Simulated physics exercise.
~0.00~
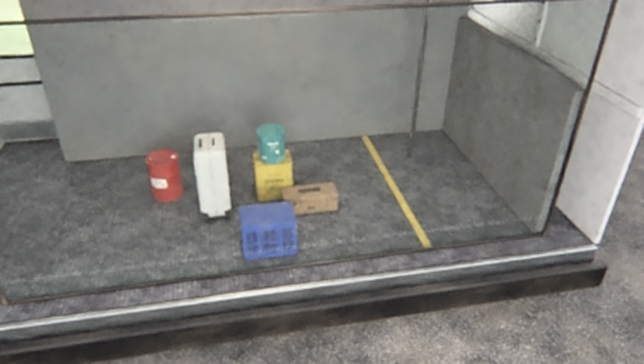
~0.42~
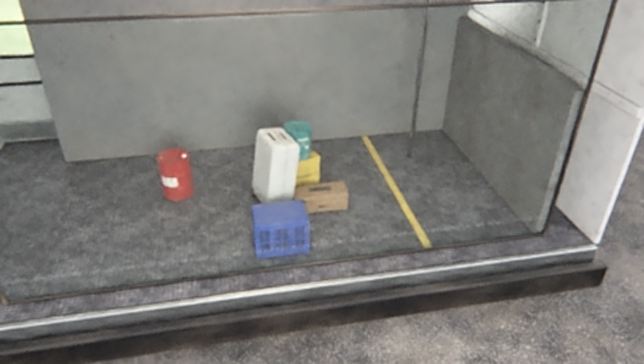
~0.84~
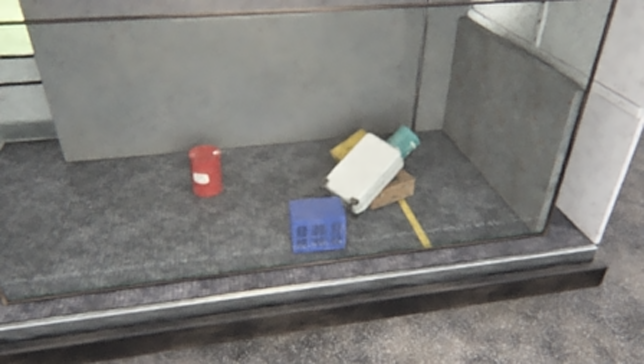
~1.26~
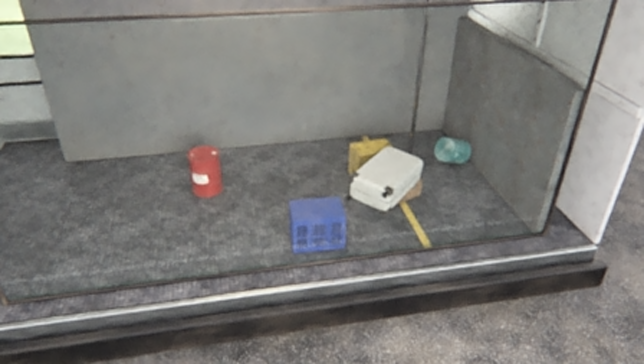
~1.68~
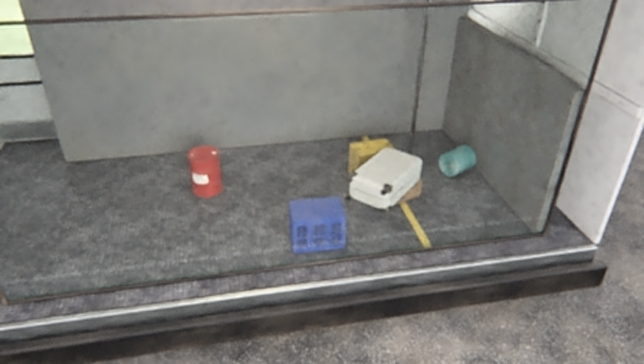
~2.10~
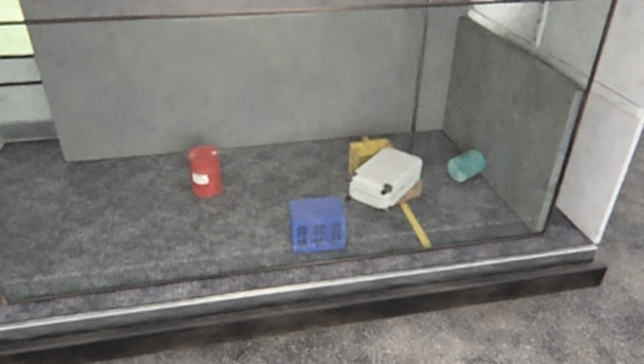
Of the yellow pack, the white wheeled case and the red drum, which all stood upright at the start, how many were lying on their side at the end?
Two of them were lying on their side at the end, the yellow pack and the white wheeled case.
